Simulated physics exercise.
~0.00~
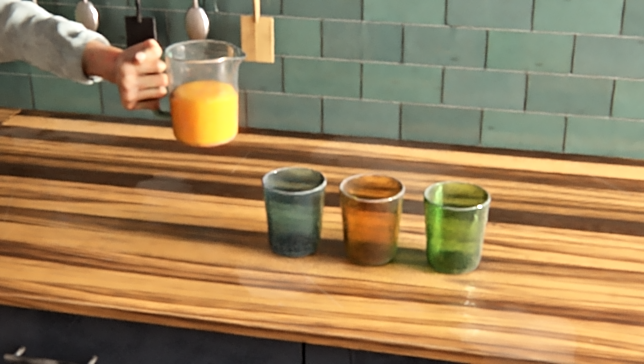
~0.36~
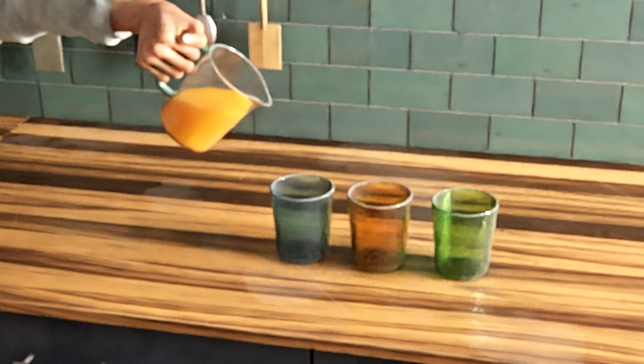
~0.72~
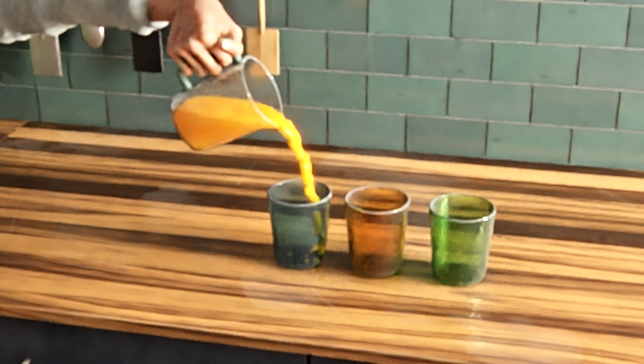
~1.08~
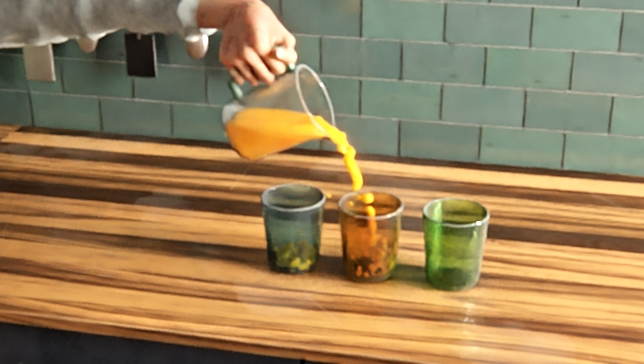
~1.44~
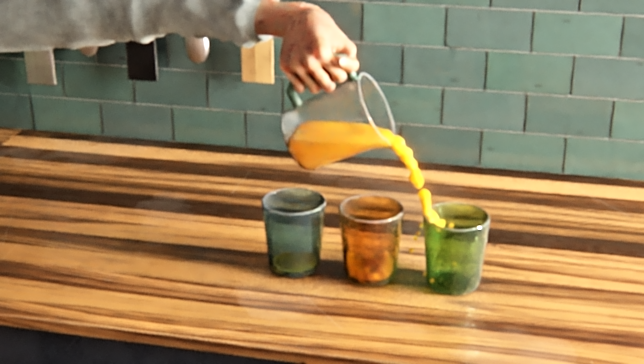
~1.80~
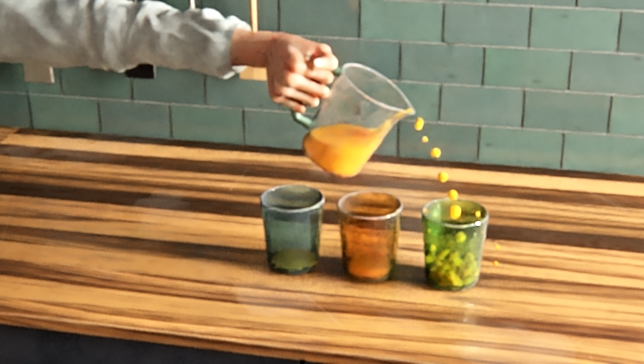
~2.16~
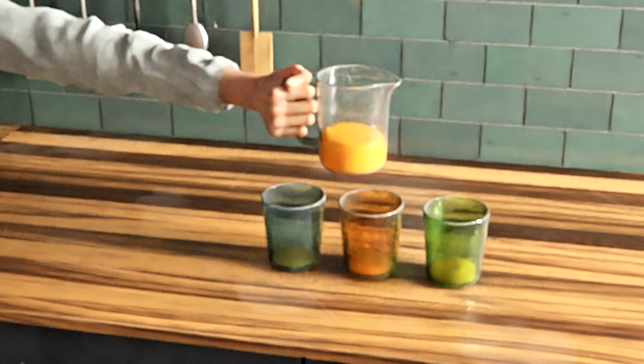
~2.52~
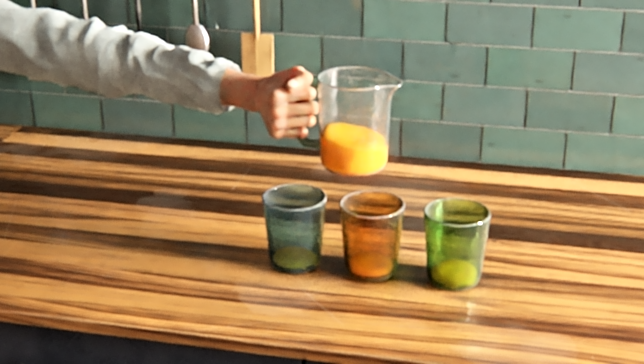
Hand pouring orange juice from a glass pitcher into blue, amber and green glasses left to right, leaving a little in each.
